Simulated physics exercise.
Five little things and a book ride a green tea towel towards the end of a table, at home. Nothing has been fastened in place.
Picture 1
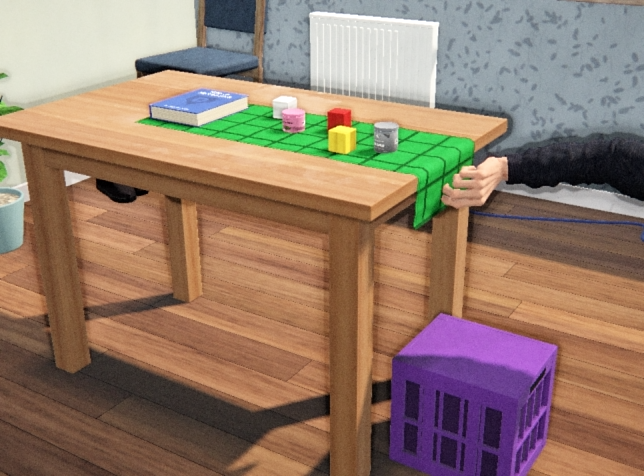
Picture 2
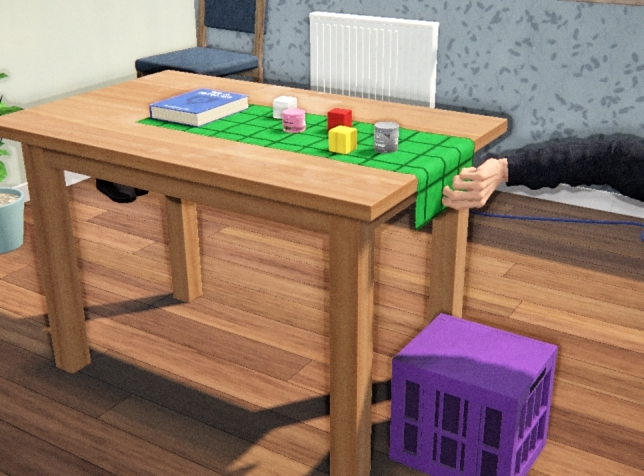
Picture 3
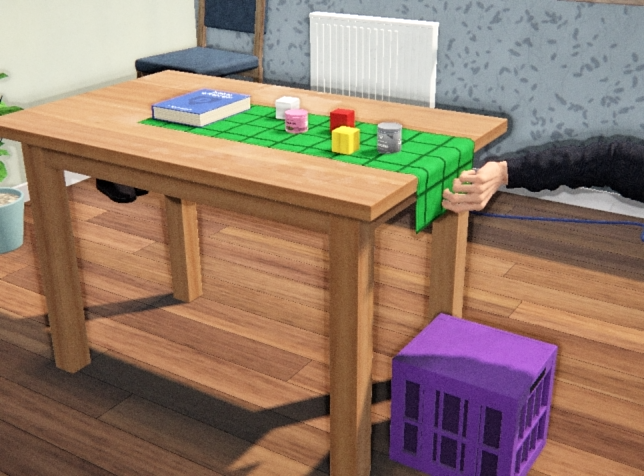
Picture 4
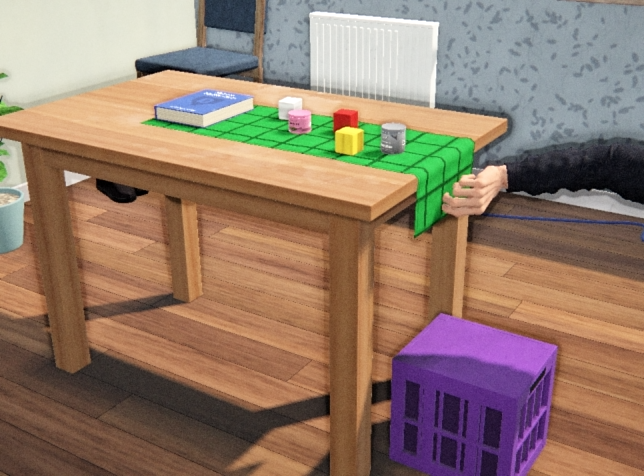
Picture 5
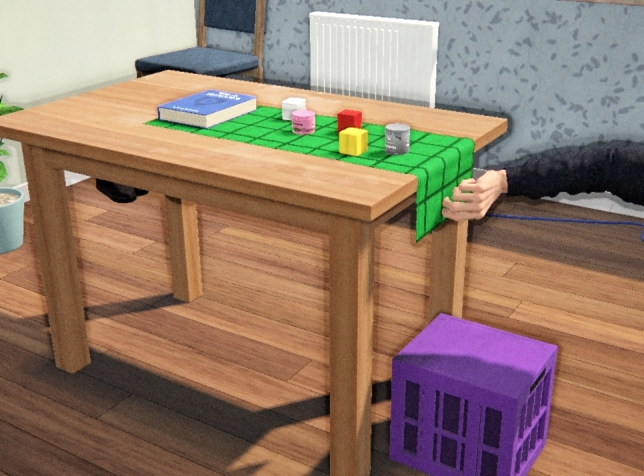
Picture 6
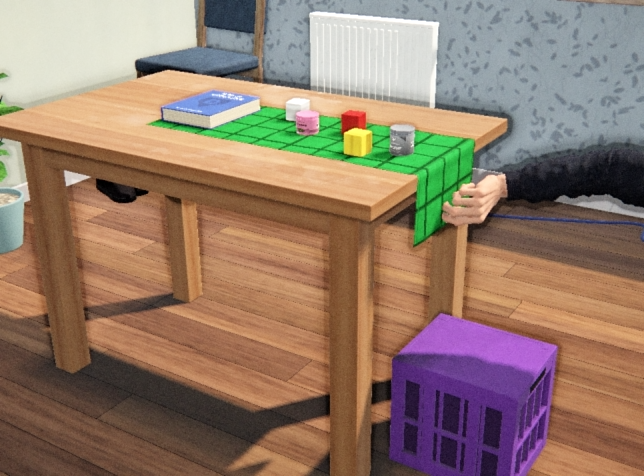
A hand slowly pulls a green checked cloth rightward, carrying a book and five small objects along.
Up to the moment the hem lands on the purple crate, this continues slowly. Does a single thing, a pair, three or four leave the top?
It ends with three things gone from the top.
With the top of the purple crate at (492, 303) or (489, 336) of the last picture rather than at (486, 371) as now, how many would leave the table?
In that case 1 and 2.
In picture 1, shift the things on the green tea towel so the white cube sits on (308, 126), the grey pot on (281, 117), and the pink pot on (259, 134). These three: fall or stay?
Of these three, the white cube rides it out, the grey pot rides it out, the pink pot rides it out.
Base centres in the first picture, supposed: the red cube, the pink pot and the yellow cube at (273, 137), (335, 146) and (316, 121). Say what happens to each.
The red cube remains up, the pink pot is carried off, the yellow cube remains up.
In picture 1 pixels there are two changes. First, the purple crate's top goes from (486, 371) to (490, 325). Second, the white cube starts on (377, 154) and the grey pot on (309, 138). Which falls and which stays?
White cube is gone, grey pot stays.
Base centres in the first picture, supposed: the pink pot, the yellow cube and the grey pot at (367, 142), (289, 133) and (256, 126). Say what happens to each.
For the pink pot it's falling, for the yellow cube it's staying, for the grey pot it's staying.
A little later, hem near (443, 300); grey pot and yellow cube gone.
Next, hem on the crate; grey pot, yellow cube and red cube gone.
When it is over, hem on the crate; grey pot, yellow cube and red cube gone. It carries off three.
